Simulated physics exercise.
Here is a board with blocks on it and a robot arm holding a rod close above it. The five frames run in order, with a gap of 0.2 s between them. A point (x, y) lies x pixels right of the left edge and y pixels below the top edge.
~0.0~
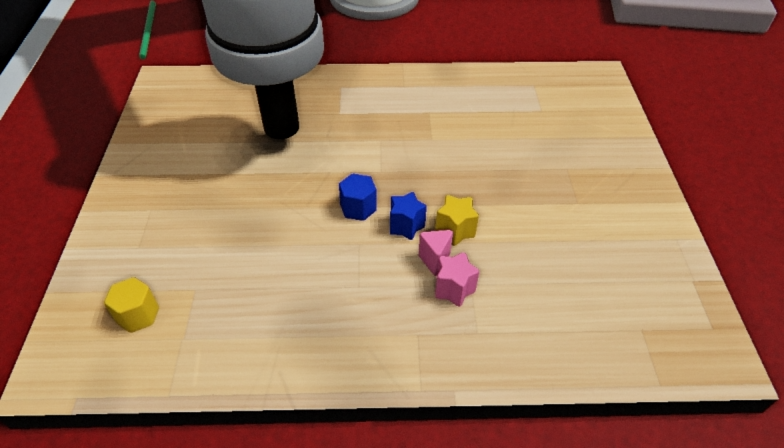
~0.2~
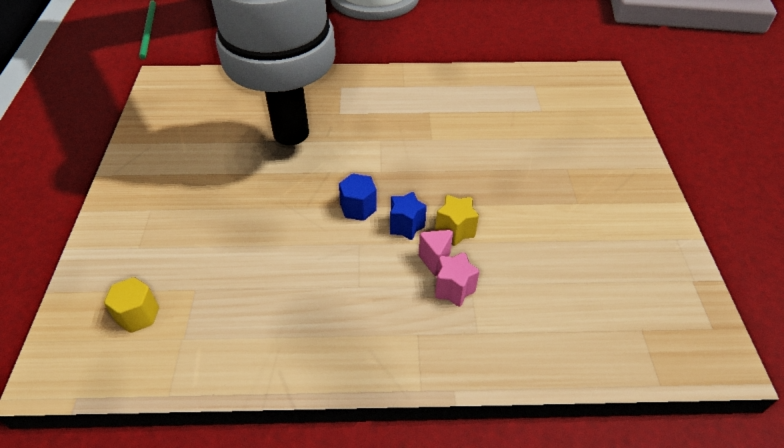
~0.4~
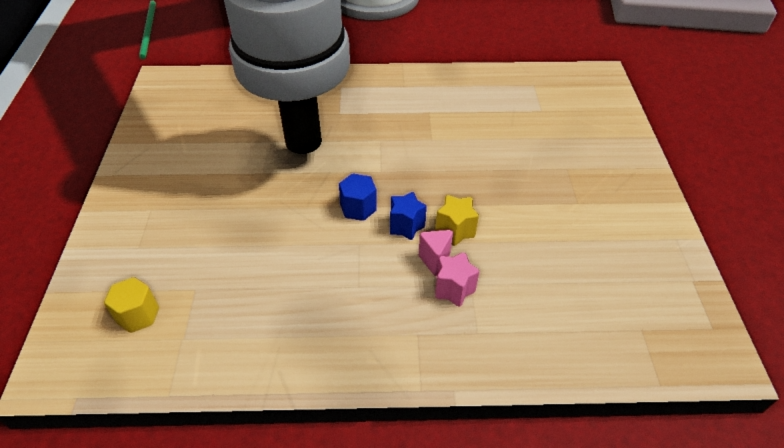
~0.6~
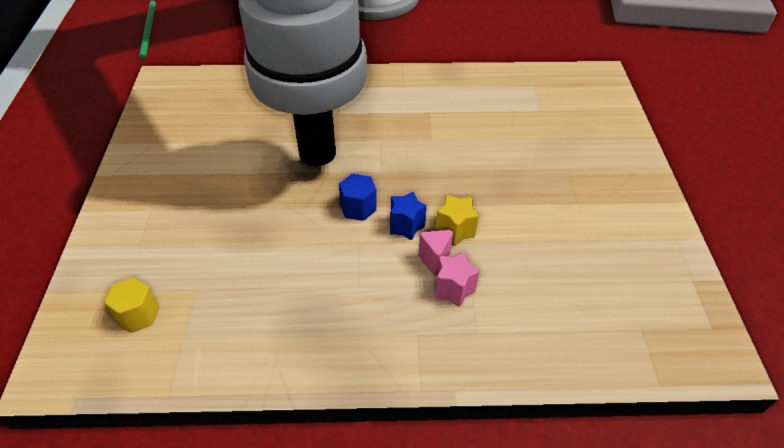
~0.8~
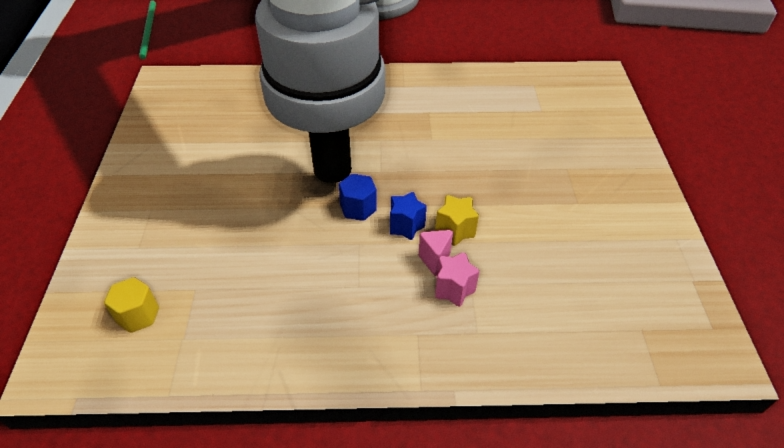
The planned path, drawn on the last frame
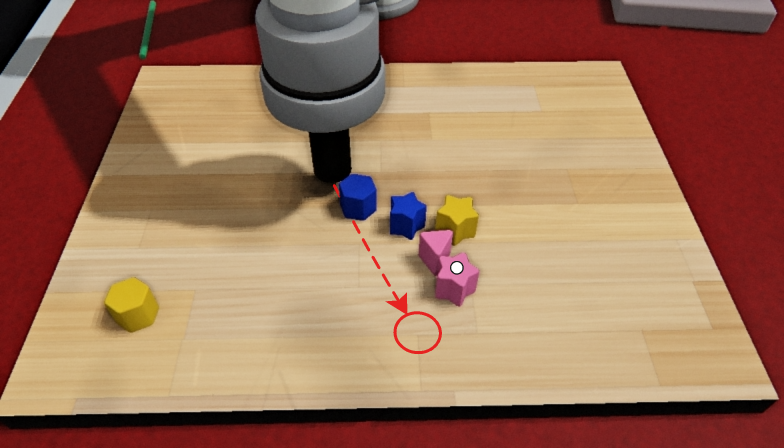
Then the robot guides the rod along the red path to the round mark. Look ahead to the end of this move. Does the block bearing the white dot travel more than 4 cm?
No, I don't think so.
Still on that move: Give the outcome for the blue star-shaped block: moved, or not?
The blue star-shaped block moves.
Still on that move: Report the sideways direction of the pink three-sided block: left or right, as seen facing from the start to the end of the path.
To the path's left.
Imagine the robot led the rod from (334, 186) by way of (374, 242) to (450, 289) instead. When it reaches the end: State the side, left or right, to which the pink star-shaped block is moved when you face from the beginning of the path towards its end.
Sideways, to the left.
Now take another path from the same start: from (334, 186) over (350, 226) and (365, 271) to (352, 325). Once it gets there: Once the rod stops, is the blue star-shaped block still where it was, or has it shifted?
It is shifted.
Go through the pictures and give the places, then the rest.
Rod tip at (282, 128); block tops, blue hexagonal block at (357, 185); blue star-shaped block at (407, 204); pink three-sided block at (437, 239); pink star-shaped block at (457, 268), in the first picture.
Rod at (291, 134); blocks unchanged, in the second picture.
Rod at (304, 142); blocks unchanged, in the third picture.
Rod at (318, 154); blocks unchanged, in the fourth picture.
Rod at (333, 170); blue hexagonal block at (357, 185); blue star-shaped block at (407, 204); pink three-sided block at (437, 239); pink star-shaped block at (457, 268), in the fifth picture.
Path on the board, from (334, 186) directly to (418, 332); the dot is on the pink star-shaped block.
The first path, step by step. One third of the way, rod at (356, 214); blue hexagonal block at (391, 222), turned 30° anticlockwise; blue star-shaped block at (420, 209), turned 35° anticlockwise.
Two thirds of the way, rod at (384, 263); blue hexagonal block at (423, 246), turned 115° anticlockwise; blue star-shaped block at (424, 212), turned 65° anticlockwise; pink three-sided block at (452, 237), turned 20° clockwise.
At the end, rod at (419, 318); blue hexagonal block at (425, 247), turned 125° anticlockwise; blue star-shaped block at (424, 212), turned 65° anticlockwise; pink three-sided block at (453, 237), turned 15° clockwise; pink star-shaped block in place.
